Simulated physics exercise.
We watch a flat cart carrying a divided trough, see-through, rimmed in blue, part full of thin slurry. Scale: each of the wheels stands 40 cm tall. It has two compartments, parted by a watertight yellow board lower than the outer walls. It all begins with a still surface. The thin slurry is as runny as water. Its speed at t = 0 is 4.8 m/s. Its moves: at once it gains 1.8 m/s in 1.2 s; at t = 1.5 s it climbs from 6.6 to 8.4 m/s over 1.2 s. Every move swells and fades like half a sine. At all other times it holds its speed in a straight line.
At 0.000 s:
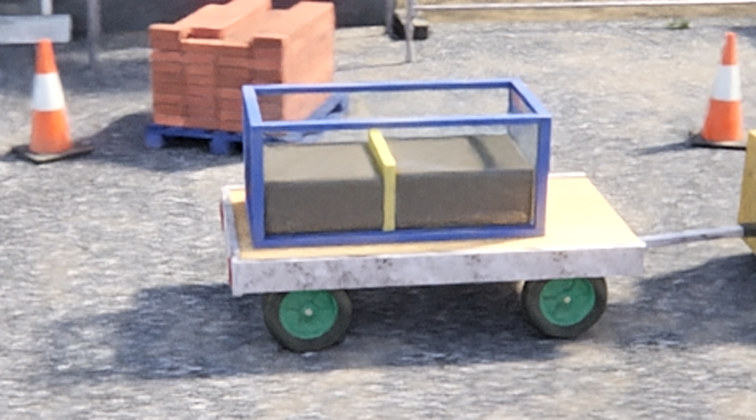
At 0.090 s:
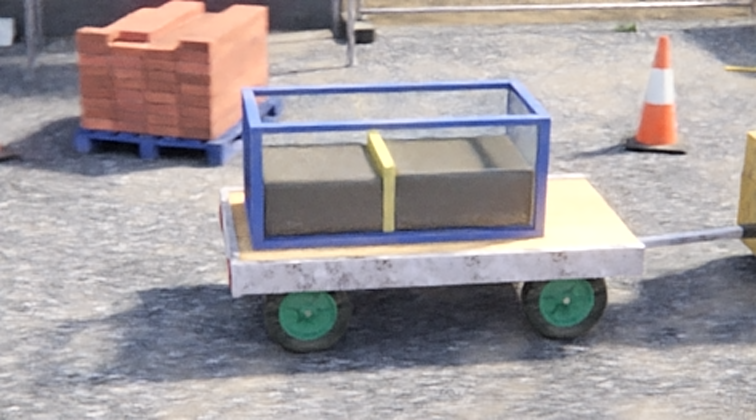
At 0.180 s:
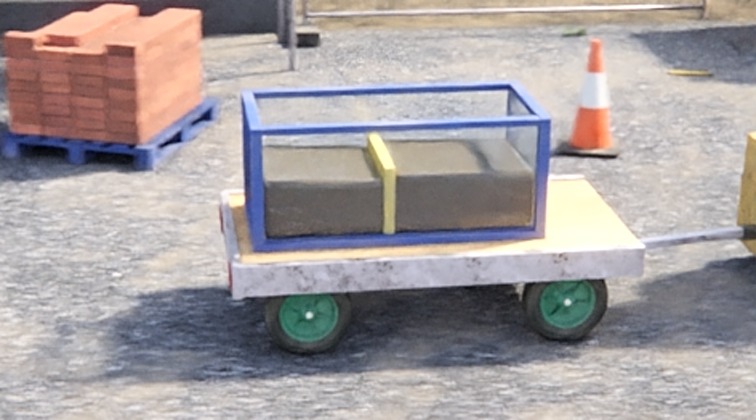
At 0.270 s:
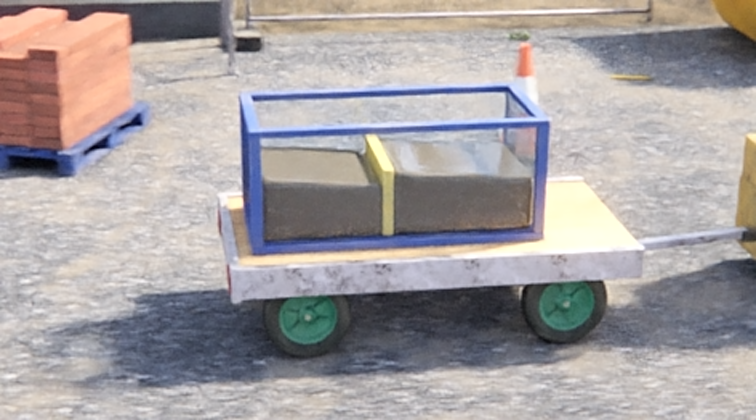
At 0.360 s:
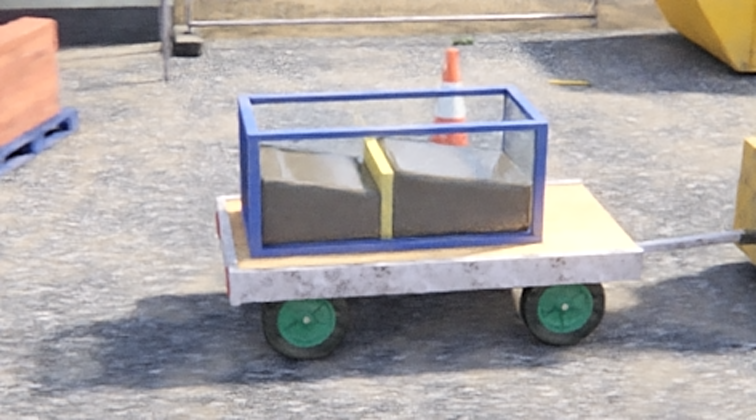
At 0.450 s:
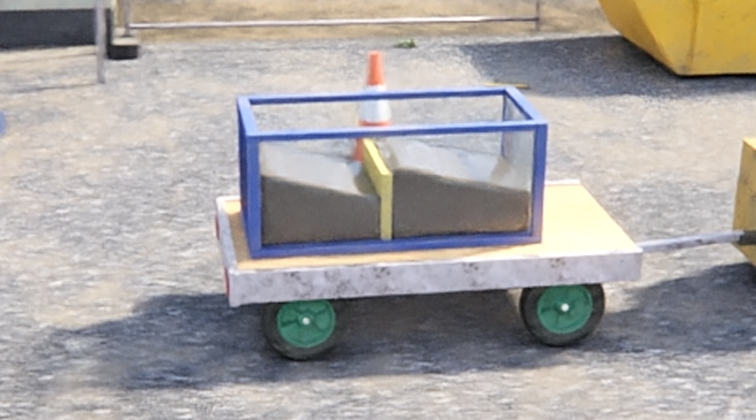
In a gravelly yard, a towed cart rolls right as grey slurry tilts in its blue-rimmed trough.
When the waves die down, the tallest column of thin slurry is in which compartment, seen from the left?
It is deepest in the first one.
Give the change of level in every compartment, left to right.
From the left: 3 up, 3 down.
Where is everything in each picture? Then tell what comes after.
The first frame shows levels, left to right, (322, 171), (463, 166); board top at (390, 166); the front is on the right, levels are read along the near wall; a wheel hub at (309, 315).
The second frame shows levels, left to right, (322, 173), (462, 167).
The third frame shows levels, left to right, (322, 175), (463, 169).
The fourth frame shows levels, left to right, (320, 176), (461, 169).
The fifth frame shows levels, left to right, (319, 180), (460, 174).
The sixth frame shows levels, left to right, (319, 181), (459, 175); a wheel hub at (307, 323).
After 1.15 s the compartments hold 29, 26 cm, left to right.
After 2.15 s the compartments hold 30, 25 cm, left to right.
After 3.25 s the compartments hold 31, 25 cm, left to right.
After 5.68 s the compartments hold 31, 25 cm, left to right.
